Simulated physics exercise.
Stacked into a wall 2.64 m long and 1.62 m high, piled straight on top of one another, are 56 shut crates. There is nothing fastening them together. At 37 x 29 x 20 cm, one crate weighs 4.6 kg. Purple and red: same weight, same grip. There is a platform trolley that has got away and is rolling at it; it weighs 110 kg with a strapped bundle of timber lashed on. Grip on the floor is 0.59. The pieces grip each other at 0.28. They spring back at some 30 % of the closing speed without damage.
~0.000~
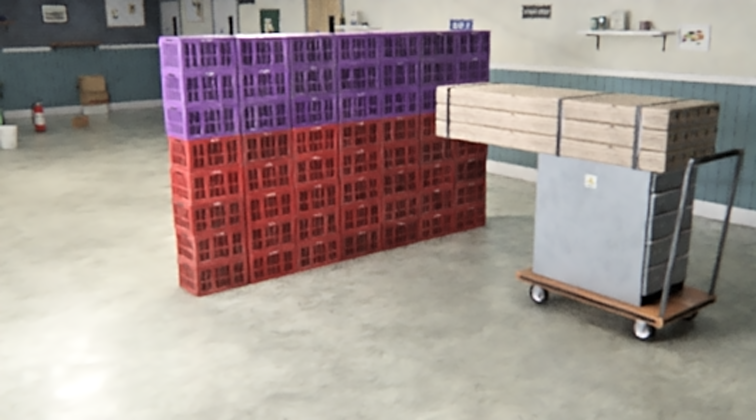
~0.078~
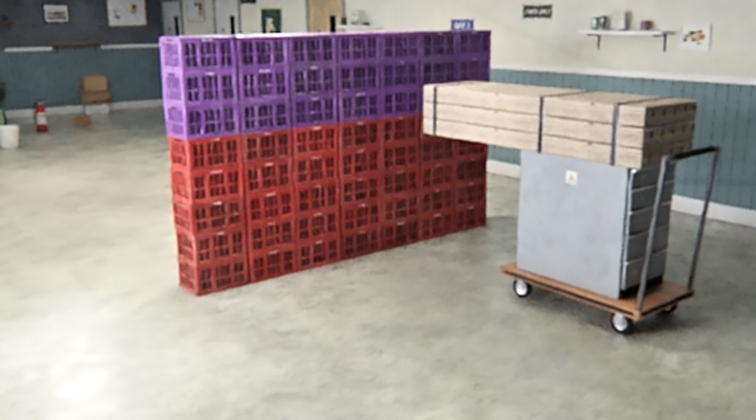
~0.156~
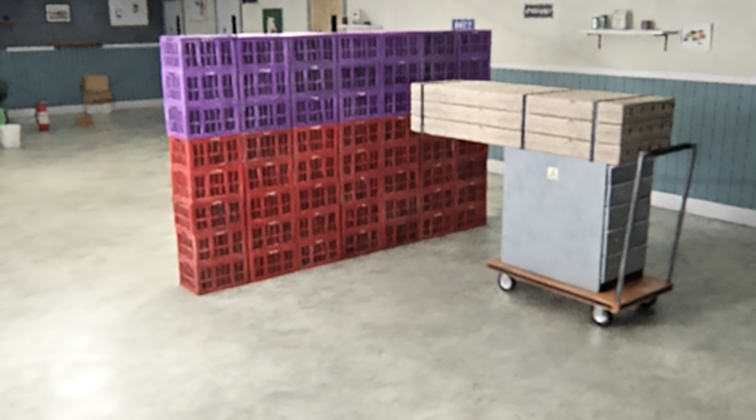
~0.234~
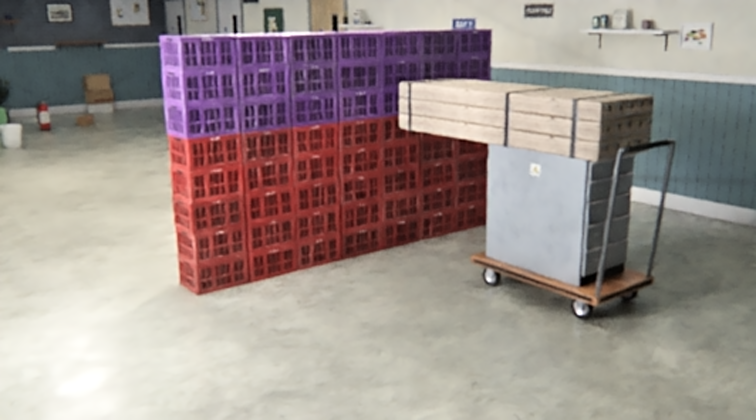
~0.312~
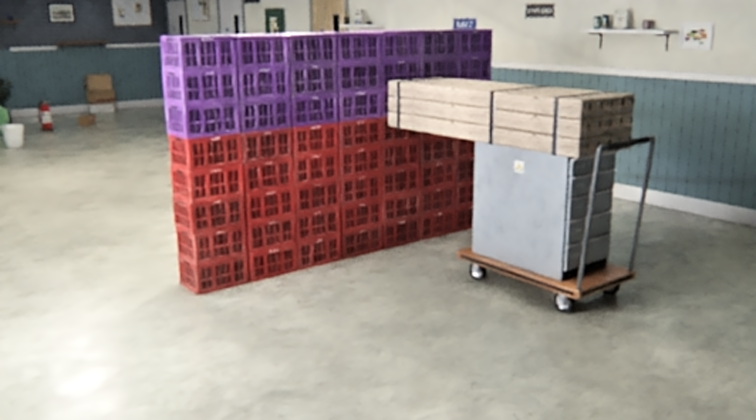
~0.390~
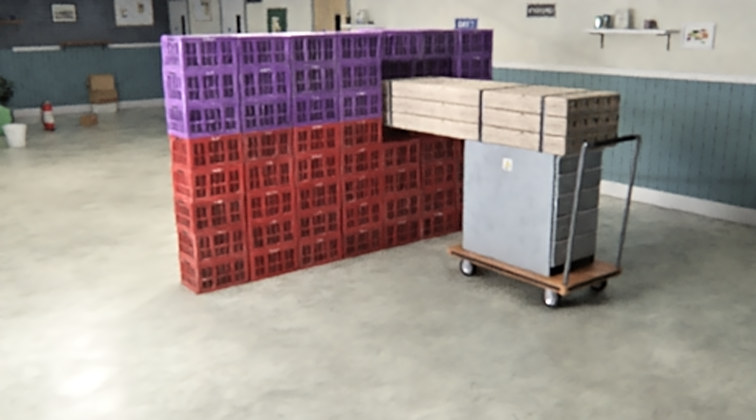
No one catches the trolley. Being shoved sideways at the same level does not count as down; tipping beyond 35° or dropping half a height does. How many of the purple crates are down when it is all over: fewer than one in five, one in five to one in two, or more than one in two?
One in five to one in two.
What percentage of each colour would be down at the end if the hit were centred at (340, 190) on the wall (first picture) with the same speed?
Result - red: 20 percent, purple: 30 percent.
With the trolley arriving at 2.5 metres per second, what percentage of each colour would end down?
You'd end up with red at 10 per cent down and purple at 30 per cent.
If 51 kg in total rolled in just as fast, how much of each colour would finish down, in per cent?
In that case red 20, purple 30 per cent.
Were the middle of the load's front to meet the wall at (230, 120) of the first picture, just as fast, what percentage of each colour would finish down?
Result - red: 10 %; purple: 30 %.
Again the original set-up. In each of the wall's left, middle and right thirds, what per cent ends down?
0 / 20 / 20 %, left to right.
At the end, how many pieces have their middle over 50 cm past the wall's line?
Roughly 8.
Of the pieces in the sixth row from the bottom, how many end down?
The answer for that row is 2.
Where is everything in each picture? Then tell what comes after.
In the first frame (pixels give the middle of a visible side; the camera moves round a little), load (442, 102) 52 cm short of the wall; top purple crate (264, 52); top red crate (439, 125); none has stirred.
The second frame shows load (429, 101) 39 cm short of the wall; top purple crate (264, 52).
The third frame shows load (416, 99) 26 cm short of the wall; top purple crate (264, 52).
The fourth frame shows load (404, 97) 13 cm short of the wall; top purple crate (264, 51).
The fifth frame shows load (393, 95) just touching; top purple crate (264, 51).
The sixth frame shows load (386, 94) 9 cm into the wall's line; top purple crate (265, 51); movement in 6 of them.
After 0.68 s, load 42 cm past the wall's line, still rolling; 6 of the 21 purple crates down (8 of 56 in all colours); top purple crate unmoved; top red crate 38° from how it stood, 13 cm lower.
After 1.22 s, load 90 cm past the wall's line, still rolling; 6 of the 21 purple crates down (8 of 56 in all colours); top purple crate unmoved; top red crate on its side.
In the end (3.2 s), load 95 cm past the wall's line, stopped; 6 of the 21 purple crates down (8 of 56 in all colours); top purple crate unmoved; top red crate on its side. That is 29 per cent. From the last view, middles, top purple crate near (254, 51), top red crate near (424, 192).
